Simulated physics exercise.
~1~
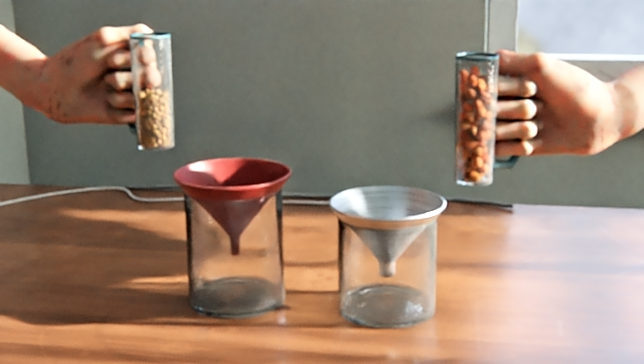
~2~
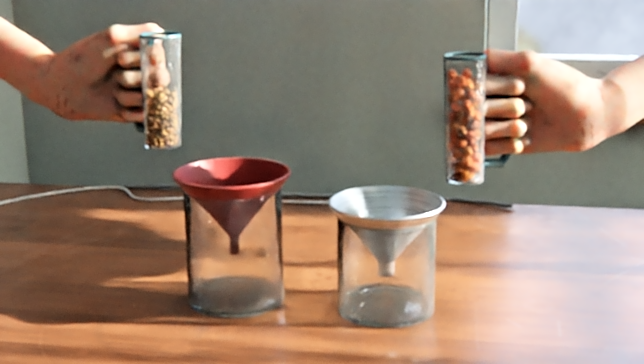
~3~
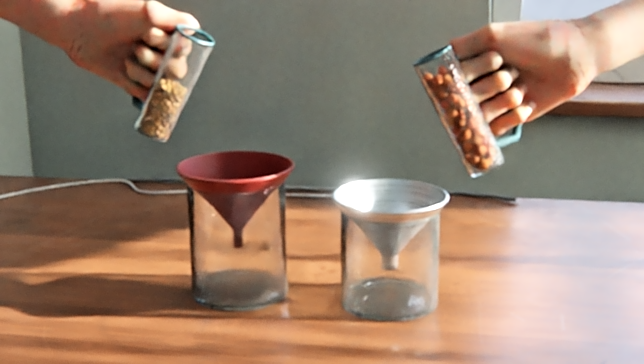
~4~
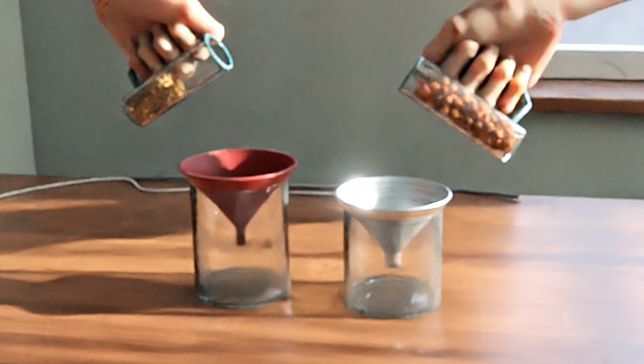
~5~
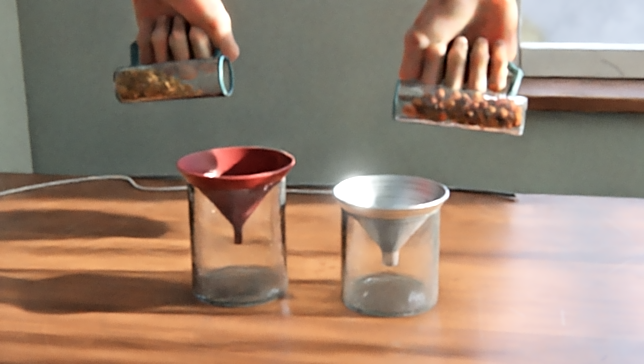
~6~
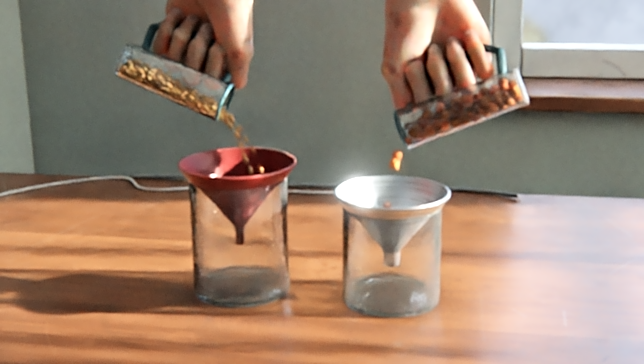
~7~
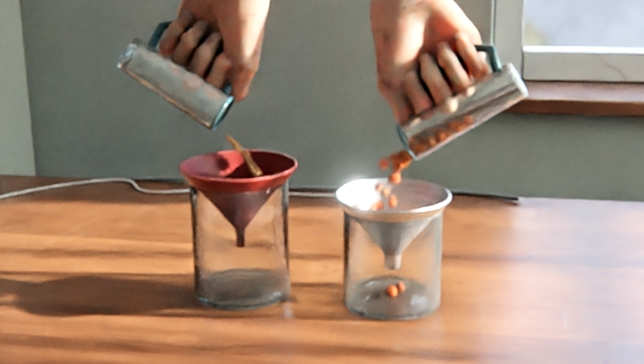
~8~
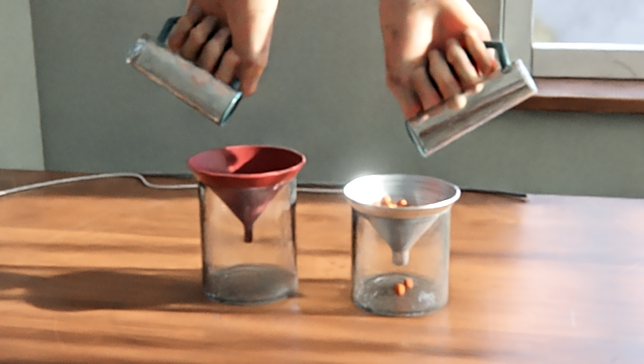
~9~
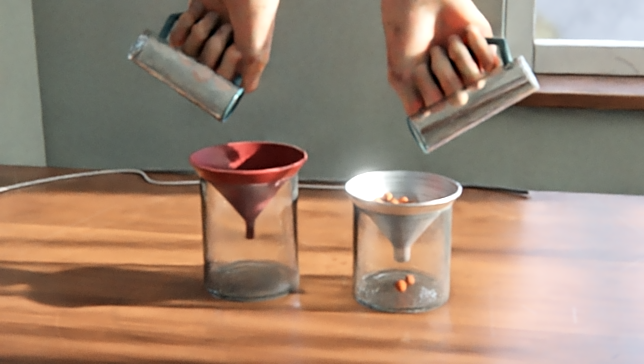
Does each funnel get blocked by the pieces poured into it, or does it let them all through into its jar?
Both funnels get blocked. The jar under the red funnel on the left stays empty, and only a few pieces drop through the silvery funnel on the right.
